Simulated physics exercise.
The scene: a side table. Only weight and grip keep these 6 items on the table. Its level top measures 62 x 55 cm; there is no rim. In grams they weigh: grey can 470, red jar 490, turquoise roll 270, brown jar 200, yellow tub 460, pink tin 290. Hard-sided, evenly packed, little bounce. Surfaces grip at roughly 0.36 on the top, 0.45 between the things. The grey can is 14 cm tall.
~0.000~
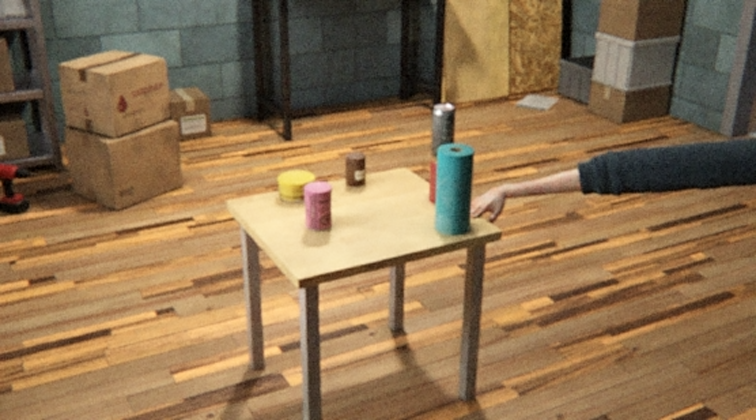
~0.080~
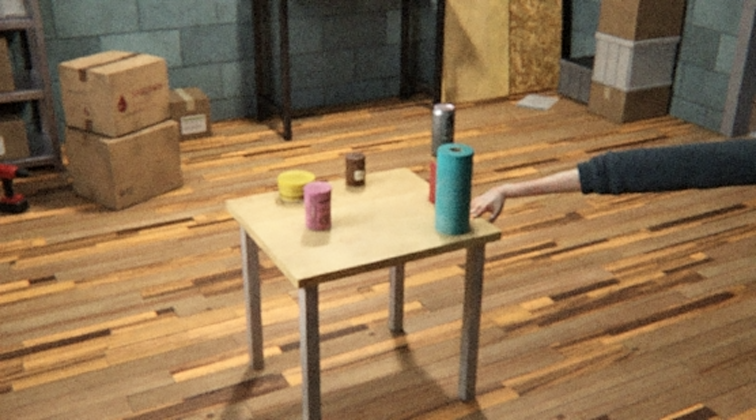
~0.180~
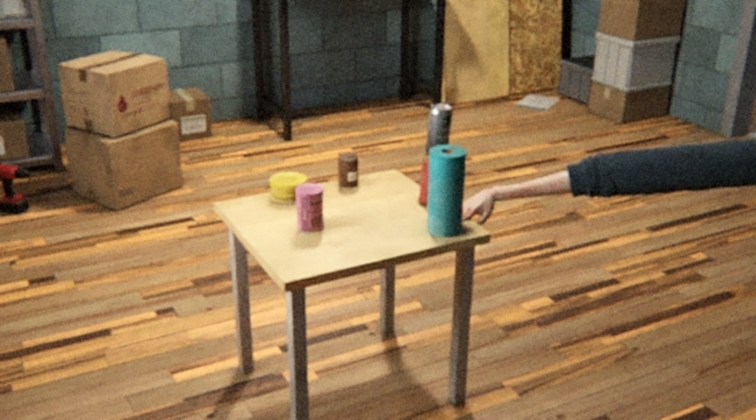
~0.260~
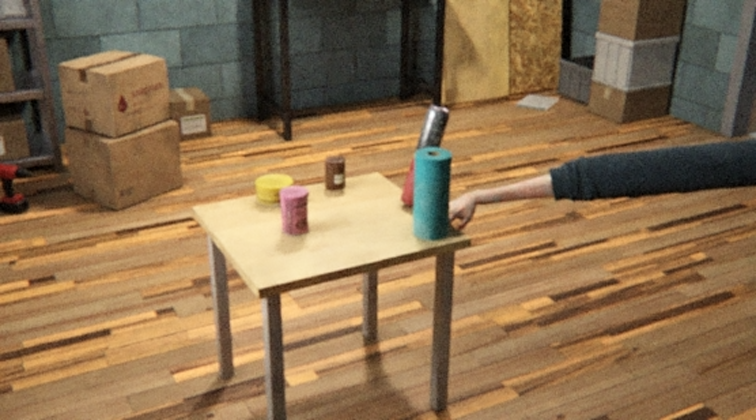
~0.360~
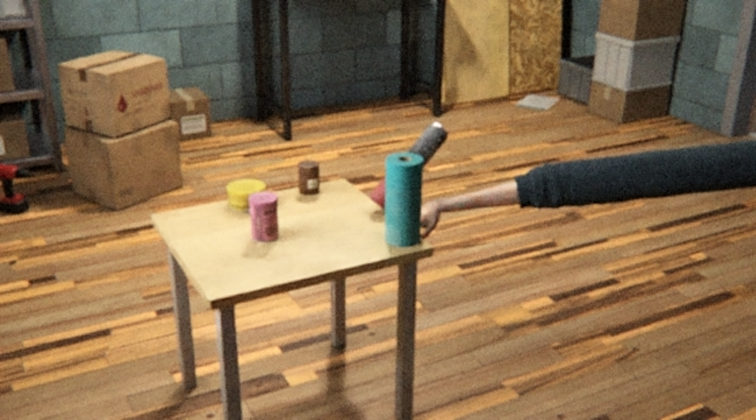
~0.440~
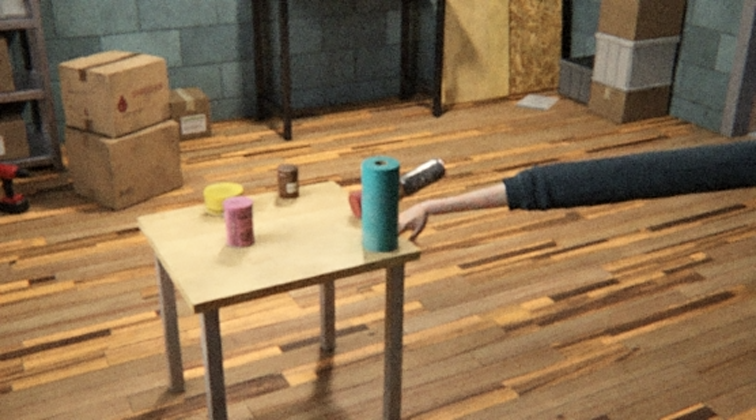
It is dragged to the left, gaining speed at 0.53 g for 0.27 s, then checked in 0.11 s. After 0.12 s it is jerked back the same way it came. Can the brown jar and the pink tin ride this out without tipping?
The brown jar keeps standing; the pink tin topples.
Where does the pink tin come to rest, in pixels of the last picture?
Around (210, 413).
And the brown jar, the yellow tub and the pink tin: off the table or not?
The brown jar is still on the table; the yellow tub ends on the table; the pink tin finishes off the table.
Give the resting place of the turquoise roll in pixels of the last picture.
Near (412, 198).
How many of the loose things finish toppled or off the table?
In all, 3.
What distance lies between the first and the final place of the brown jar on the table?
Some 13 cm.
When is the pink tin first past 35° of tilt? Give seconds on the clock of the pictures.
Near 1.1 s.
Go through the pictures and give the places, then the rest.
The first picture shows brown jar (356, 169); pink tin (318, 207).
The second picture shows turquoise roll (454, 190); yellow tub (296, 187).
The third picture shows table shifted 4 cm; grey can (439, 131) at 6° to upright.
The fourth picture shows table shifted 10 cm; grey can (433, 132) off the table; turquoise roll (432, 194) shifted 3 cm.
The fifth picture shows table shifted 23 cm; grey can (426, 147) off the table.
The sixth picture shows table shifted 27 cm; brown jar (288, 181) shifted 4 cm; pink tin (239, 222) shifted 3 cm.
Around 0.54 s, table shifted 27 cm; pink tin shifted 2 cm near (219, 226); brown jar shifted 2 cm near (271, 184); red jar on its side.
Around 0.74 s, table shifted 18 cm; pink tin shifted 12 cm near (216, 227); brown jar shifted 11 cm near (270, 184); red jar on its side.
Around 0.94 s, pink tin now off the table; brown jar shifted 17 cm near (307, 178); red jar on its side.
Around 1.44 s, red jar now off the table; brown jar shifted 13 cm near (319, 176); turquoise roll shifted 13 cm.
Finally (1.8 s), off the table and tipped over, grey can, red jar and pink tin; not toppled but over 5 cm from the start, turquoise roll, brown jar and yellow tub. In the last view, brown jar near (319, 176), pink tin near (210, 413).
